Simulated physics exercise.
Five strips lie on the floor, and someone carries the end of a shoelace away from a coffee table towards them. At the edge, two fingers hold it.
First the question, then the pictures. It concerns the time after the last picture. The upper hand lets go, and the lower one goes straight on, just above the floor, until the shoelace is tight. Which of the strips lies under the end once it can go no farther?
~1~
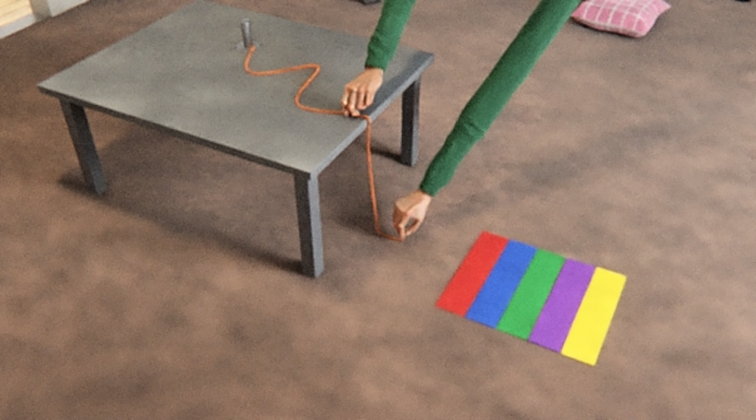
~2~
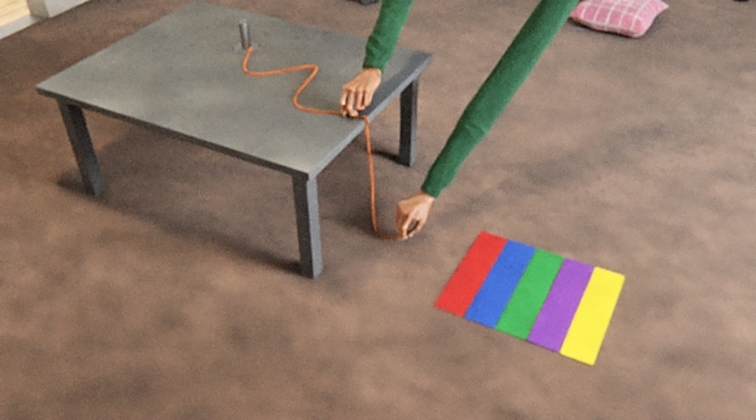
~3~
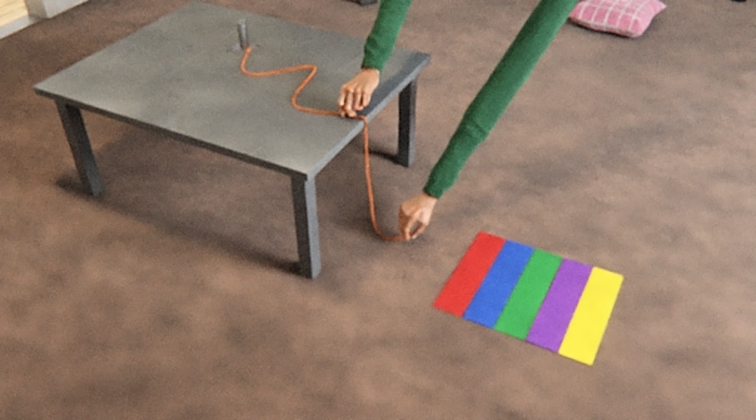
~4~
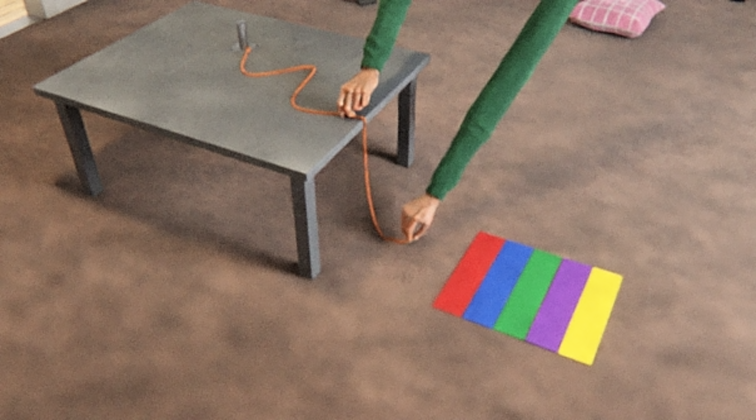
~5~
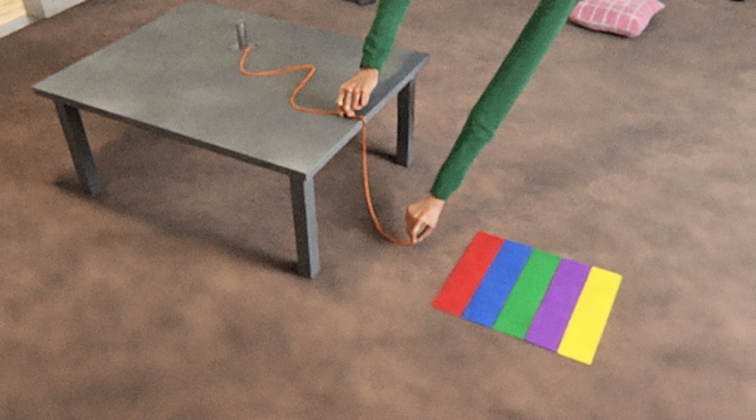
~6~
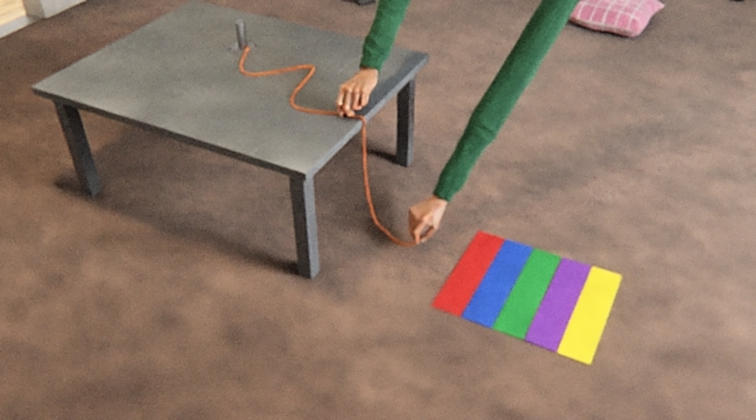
The yellow one.
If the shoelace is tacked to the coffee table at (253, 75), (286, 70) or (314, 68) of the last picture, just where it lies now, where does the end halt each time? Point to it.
Respectively (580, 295), (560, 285) and (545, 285).
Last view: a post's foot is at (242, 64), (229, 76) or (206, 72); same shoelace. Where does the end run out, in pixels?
Going by the last picture, roughly (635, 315), (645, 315) and (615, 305).
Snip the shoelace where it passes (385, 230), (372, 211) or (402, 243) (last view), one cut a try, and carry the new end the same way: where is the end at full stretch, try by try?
Respectively (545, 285), (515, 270) and (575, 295).
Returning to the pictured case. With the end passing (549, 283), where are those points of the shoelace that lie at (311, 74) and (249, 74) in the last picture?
To (337, 98) and (282, 69).
Soon after, end near (549, 283); over purple.
Then, end near (584, 295); over yellow.
At full stretch, end near (605, 302); over yellow. It gets as far as the yellow strip.
